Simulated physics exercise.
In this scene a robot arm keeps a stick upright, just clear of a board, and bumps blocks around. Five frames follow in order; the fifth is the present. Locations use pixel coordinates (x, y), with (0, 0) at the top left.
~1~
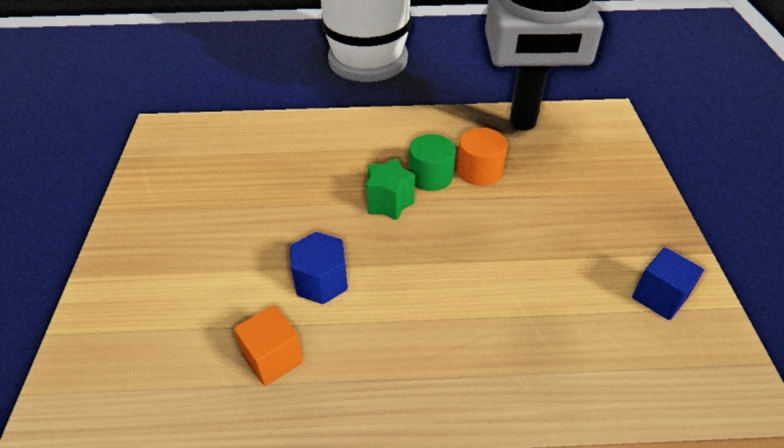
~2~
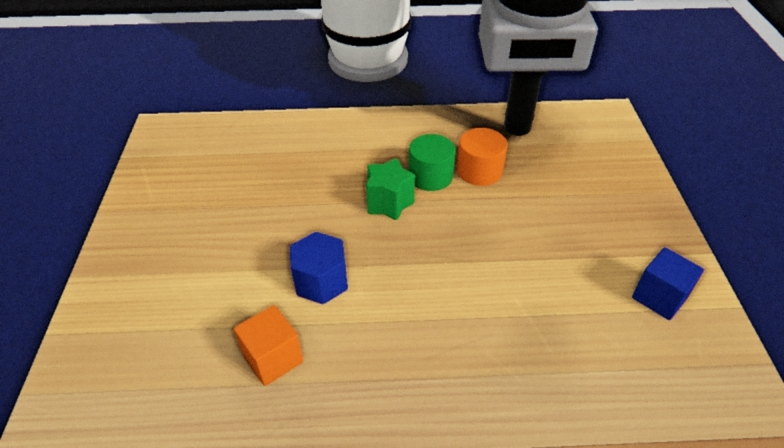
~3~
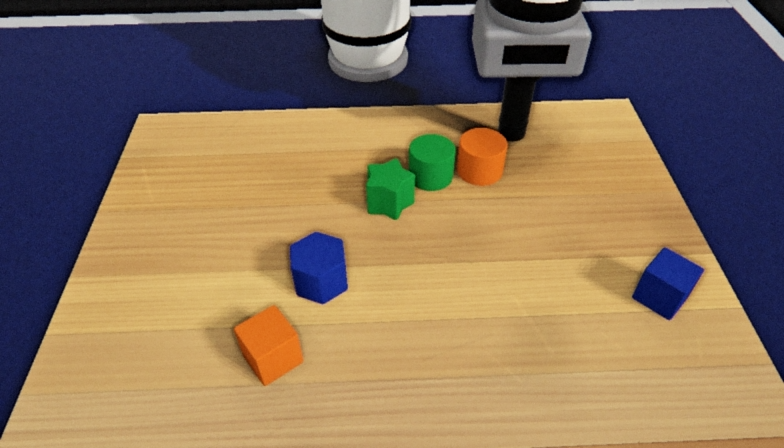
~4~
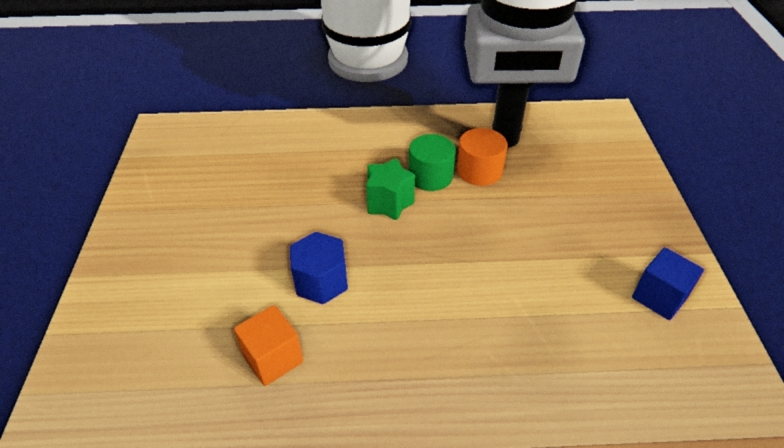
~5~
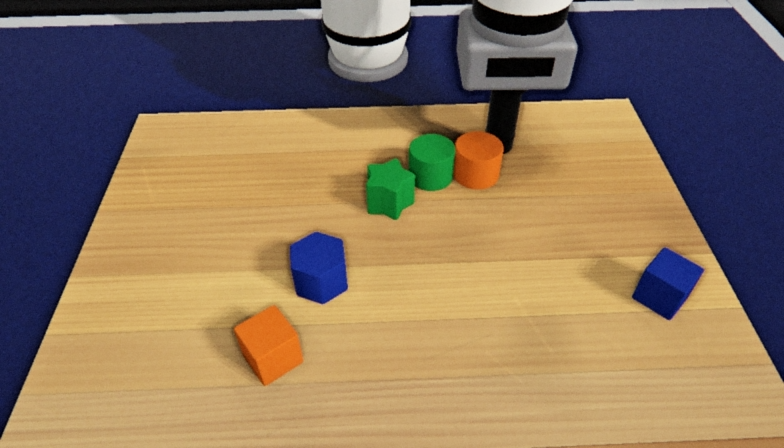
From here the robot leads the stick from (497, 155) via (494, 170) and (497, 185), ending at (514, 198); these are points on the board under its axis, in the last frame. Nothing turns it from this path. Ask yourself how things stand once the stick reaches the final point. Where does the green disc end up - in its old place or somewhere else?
It's moved.
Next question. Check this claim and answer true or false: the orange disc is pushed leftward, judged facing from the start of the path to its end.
That claim is false.
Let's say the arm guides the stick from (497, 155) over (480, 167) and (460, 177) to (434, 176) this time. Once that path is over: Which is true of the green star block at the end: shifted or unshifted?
It is moved from its place.
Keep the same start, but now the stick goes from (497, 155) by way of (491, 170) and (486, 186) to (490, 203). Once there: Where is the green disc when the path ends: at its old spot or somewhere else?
It is no longer where it was.
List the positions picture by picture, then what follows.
The first picture shows tip of the stick (523, 123), middles of tops, green disc (432, 147), orange disc (483, 142).
The second picture shows stick (517, 129), nothing pushed.
The third picture shows stick (511, 134), nothing pushed.
The fourth picture shows stick (505, 140), nothing pushed.
The fifth picture shows stick (498, 147), green disc (432, 147), orange disc (479, 145).
On the path given first. Halfway along, stick (495, 169); green disc (421, 151); orange disc (466, 164).
At the end, stick (516, 189); green disc (421, 151); orange disc (466, 166).
